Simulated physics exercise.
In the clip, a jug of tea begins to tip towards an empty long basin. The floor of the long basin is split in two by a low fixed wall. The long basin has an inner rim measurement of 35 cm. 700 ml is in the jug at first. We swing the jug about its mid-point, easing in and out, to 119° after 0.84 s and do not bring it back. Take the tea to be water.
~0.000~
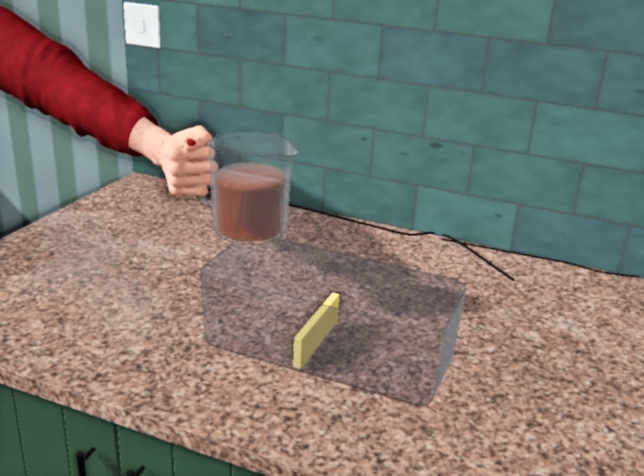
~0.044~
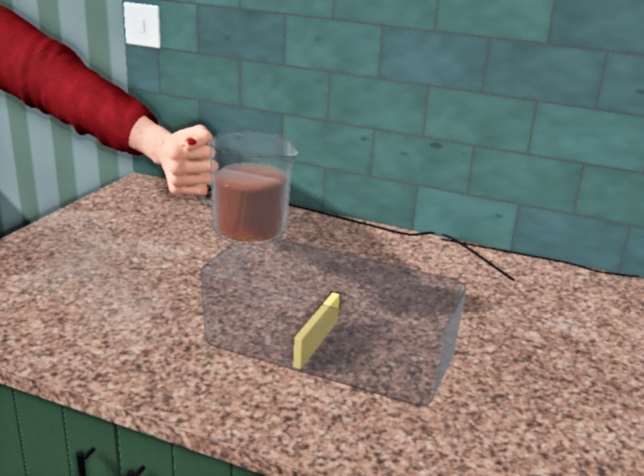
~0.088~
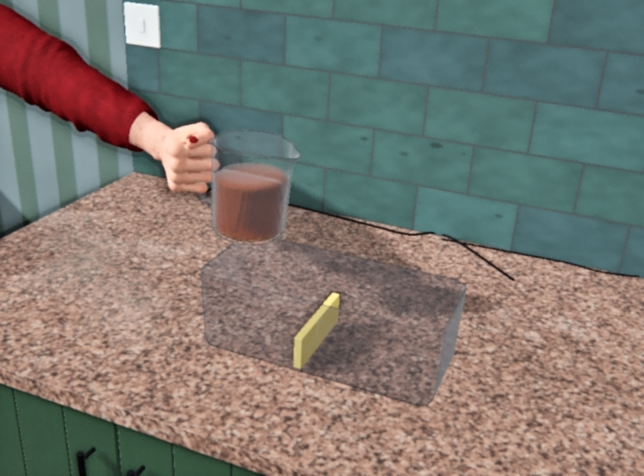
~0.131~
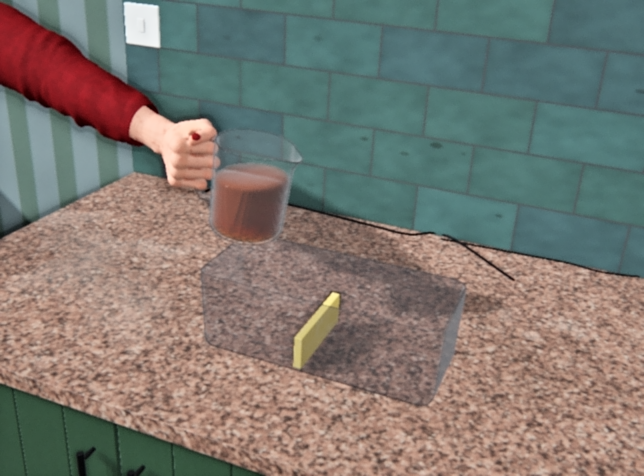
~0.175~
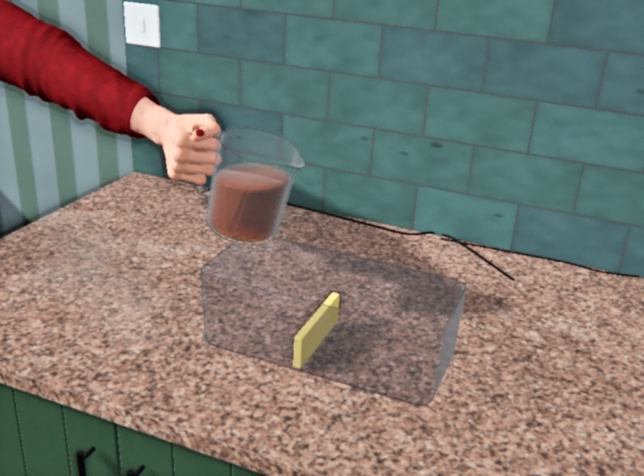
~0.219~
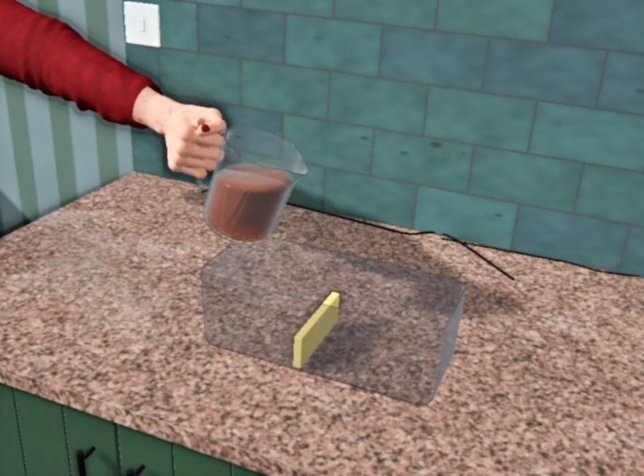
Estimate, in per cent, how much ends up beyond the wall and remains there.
Roughly 52 % ends up beyond the wall.
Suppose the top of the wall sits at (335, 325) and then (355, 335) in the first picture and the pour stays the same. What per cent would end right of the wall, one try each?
15 % and 15 %.
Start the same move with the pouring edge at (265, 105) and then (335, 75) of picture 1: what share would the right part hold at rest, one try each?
5 and 80 %.
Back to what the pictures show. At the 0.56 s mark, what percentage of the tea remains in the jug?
Around 80 percent.
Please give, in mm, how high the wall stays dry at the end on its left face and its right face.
About 34 mm left, about 36 mm right.
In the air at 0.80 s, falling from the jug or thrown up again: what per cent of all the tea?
Something like 8 per cent is in the air then.
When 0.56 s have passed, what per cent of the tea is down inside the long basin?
Close to 4 in a hundred.
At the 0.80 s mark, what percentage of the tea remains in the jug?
Roughly 14 per cent.
Then, 0.56 s in, the tilt is 88° and 79 per cent is still to pour, 0 is left of the wall and 4 right of it.
Then, 0.80 s in, the tilt is 118° and 14 per cent is still to pour, 29 is left of the wall and 49 right of it.
Then, 1.06 s in, the tilt is 119° and 0 per cent is still to pour, 47 is left of the wall and 52 right of it.
Then, 1.34 s in, the tilt is 119° and 0 per cent is still to pour, 47 is left of the wall and 52 right of it.
Finally, 47 per cent lies left of the wall, 52 right of it and 1 outside.
